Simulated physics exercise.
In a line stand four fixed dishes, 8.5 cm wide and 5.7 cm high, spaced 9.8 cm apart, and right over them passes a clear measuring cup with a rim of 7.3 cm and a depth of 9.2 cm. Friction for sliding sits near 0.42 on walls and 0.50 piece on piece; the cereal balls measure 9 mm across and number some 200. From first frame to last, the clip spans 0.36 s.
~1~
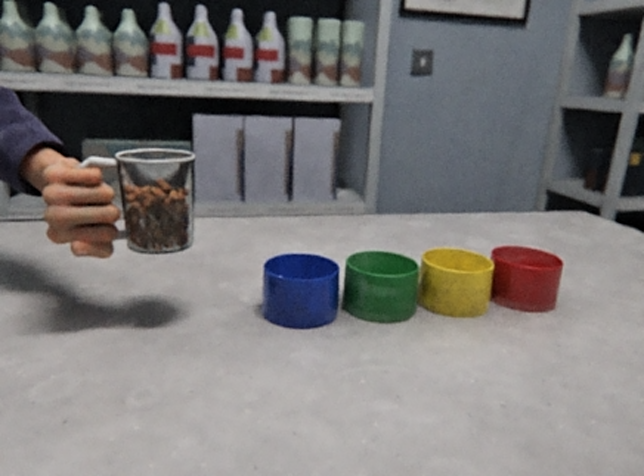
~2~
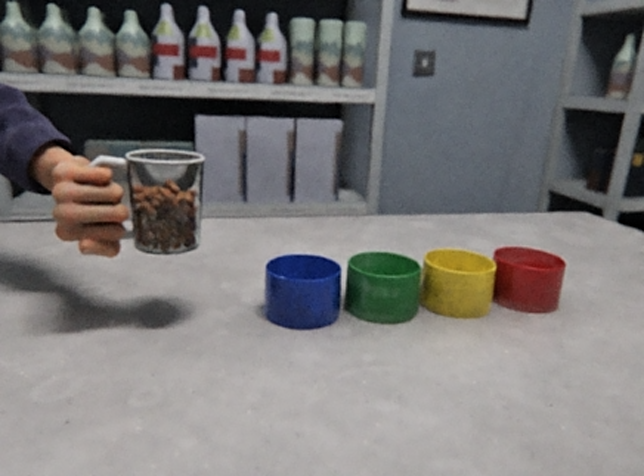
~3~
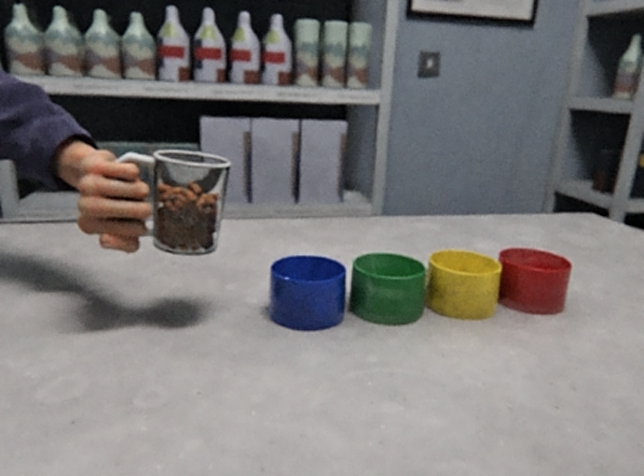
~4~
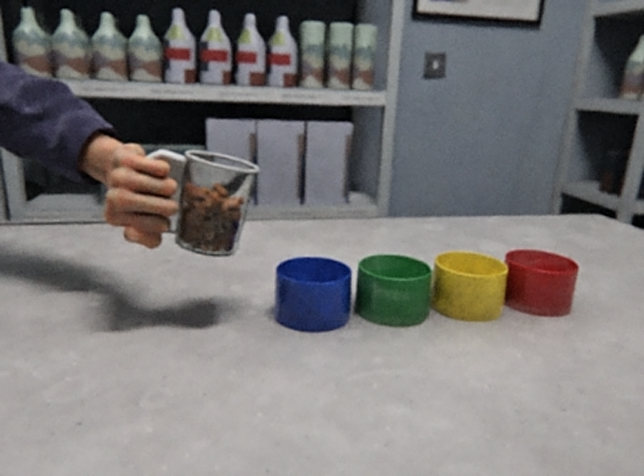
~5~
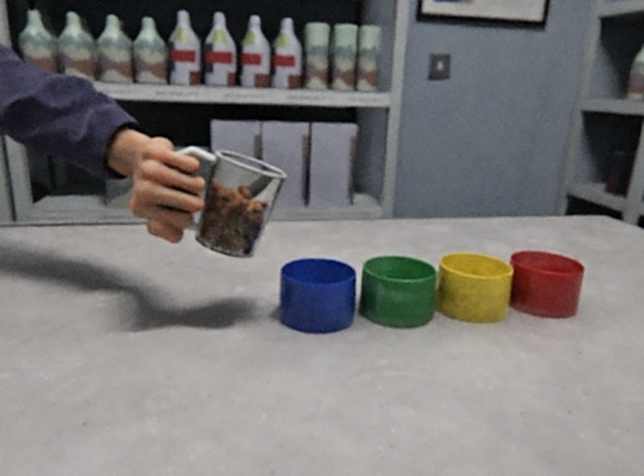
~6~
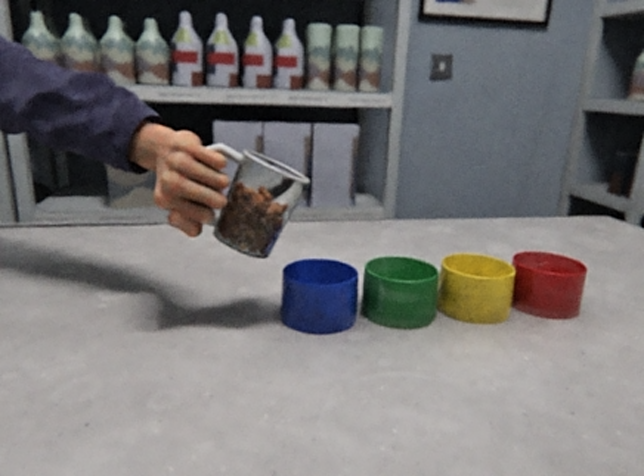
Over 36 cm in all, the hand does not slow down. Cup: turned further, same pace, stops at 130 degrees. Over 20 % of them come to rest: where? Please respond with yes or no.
Red yes, blue no, green no, yellow no, counter yes.
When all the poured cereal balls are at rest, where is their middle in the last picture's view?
Resting centre estimate: Around (534, 297).
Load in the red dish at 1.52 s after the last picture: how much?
Estimate to date: Some 60 %.
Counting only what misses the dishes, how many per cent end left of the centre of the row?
Roughly 0 %.
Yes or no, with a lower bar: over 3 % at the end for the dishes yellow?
Yellow - it holds.
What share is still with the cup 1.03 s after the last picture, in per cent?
Somewhere near 95 per cent of the load.
Then, 0.62 s after the last picture, tilt 74 degrees; cup holds 100 %.
Then, 1.03 s after the last picture, tilt 107 degrees; cup holds 95 %, red 5 %.
Then, 1.52 s after the last picture, tilt 130 degrees; cup holds 0 %, red 60 %, yellow 10 %.
In the end, red 60 %, blue 0 %, green 0 %, yellow 10 %, counter 30 %.
